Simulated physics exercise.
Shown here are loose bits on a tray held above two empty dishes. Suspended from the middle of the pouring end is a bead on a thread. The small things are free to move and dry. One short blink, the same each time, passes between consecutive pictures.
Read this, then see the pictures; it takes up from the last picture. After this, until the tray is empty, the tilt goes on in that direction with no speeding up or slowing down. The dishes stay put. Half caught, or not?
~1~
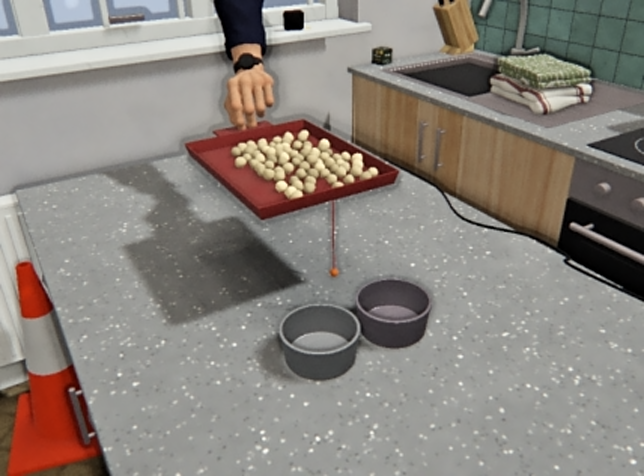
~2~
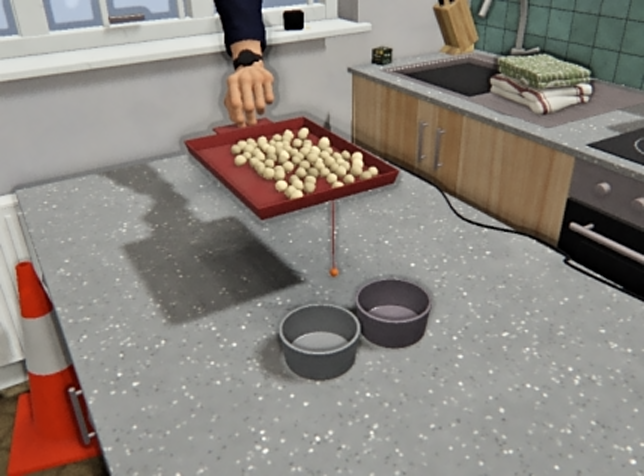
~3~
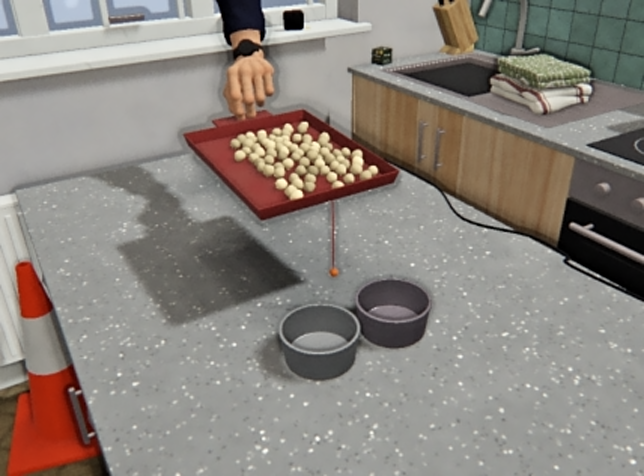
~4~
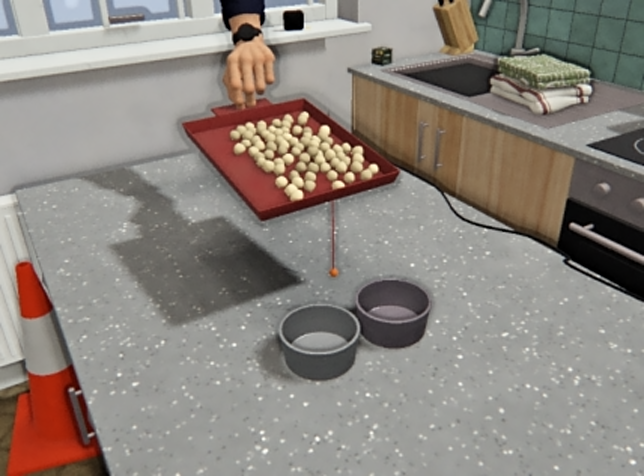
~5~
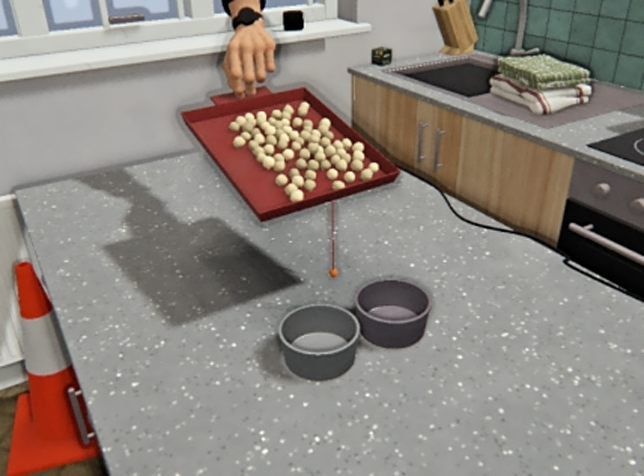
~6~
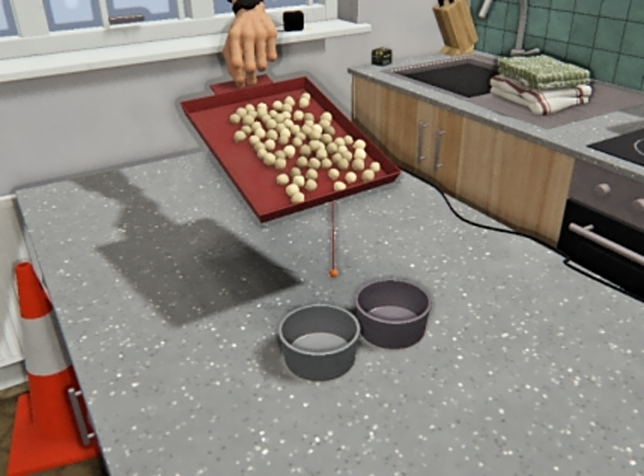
Dishes get most.
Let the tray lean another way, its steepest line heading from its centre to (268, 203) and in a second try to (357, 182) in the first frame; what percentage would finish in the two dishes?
The first try would leave around 10 per cent there, the second around 10 per cent.
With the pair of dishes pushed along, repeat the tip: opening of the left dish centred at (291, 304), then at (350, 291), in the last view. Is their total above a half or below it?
First shift, a minority share; second shift, a minority share.
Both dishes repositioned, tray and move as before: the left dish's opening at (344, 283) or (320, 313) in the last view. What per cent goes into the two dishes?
Trial 1 near 10 percent, trial 2 near 60 percent.
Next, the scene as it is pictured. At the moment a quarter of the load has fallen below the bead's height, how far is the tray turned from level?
Somewhere around 110 degrees.
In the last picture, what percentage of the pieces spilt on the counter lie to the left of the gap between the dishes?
50 per cent, about.
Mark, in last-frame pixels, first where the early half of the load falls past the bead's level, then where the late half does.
First roughly (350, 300), then roughly (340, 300).
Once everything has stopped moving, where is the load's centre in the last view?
Centre at rest: Close to (342, 343).
Soon, tray tipped steeply; all on the tray.
A while on, tray tipped right over; nearly all on the tray; a stray few in the left dish.
Towards the end, tray tipped past a quarter turn; about a third in the left dish; about a third in the right dish; about a quarter outside both.
Finally, tray tipped past a quarter turn; about a third in the left dish; about a third in the right dish; about a quarter outside both.
